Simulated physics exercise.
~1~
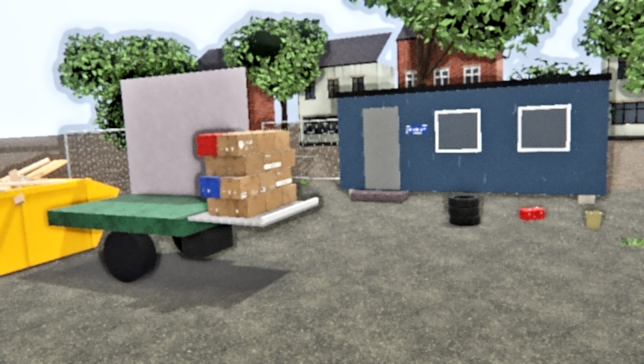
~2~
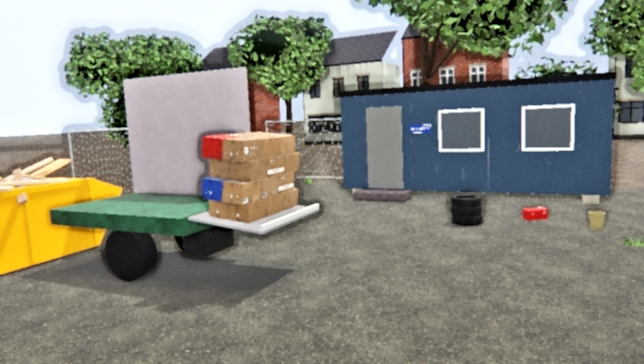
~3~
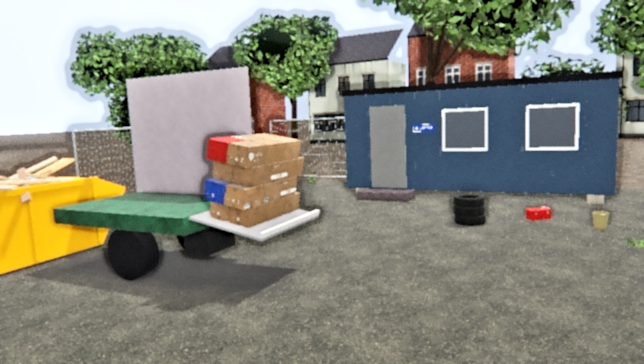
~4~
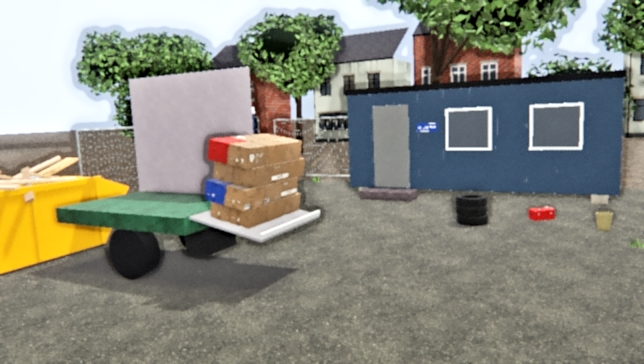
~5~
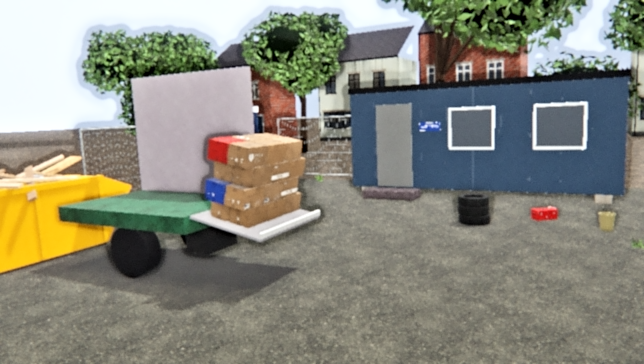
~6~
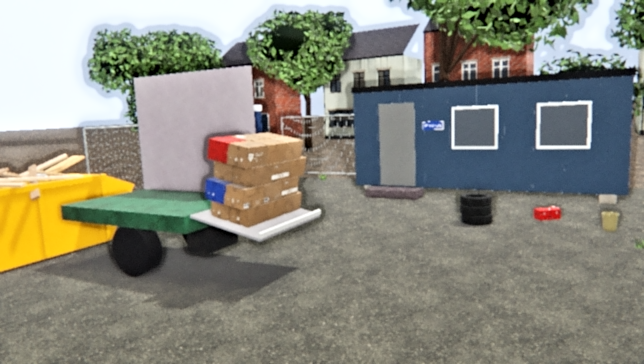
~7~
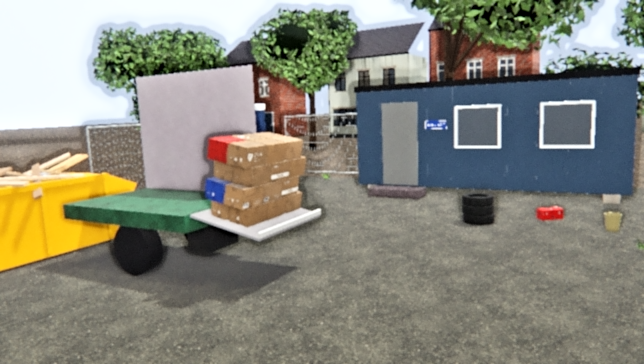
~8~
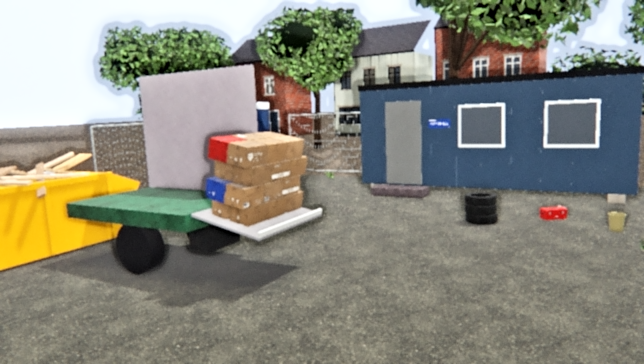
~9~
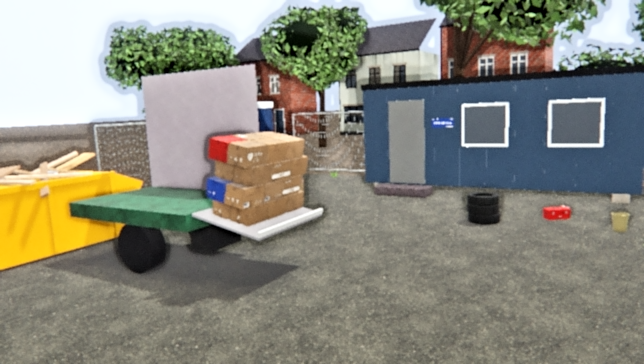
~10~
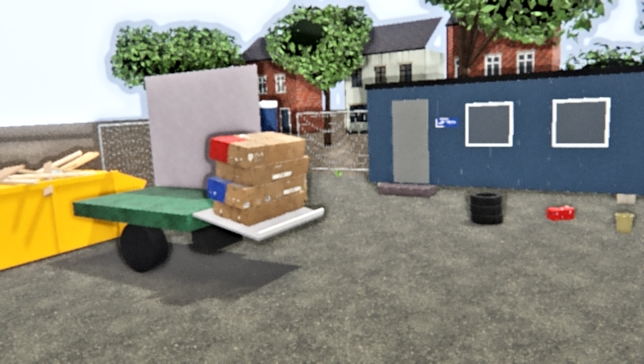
The lorry's tail lift, stacked with taped brown cartons, one marked red and another blue, tipped down slightly toward its outer end and then stayed put, while the view drifted gently sideways across the yard; the whole stack stayed on the sloping platform.
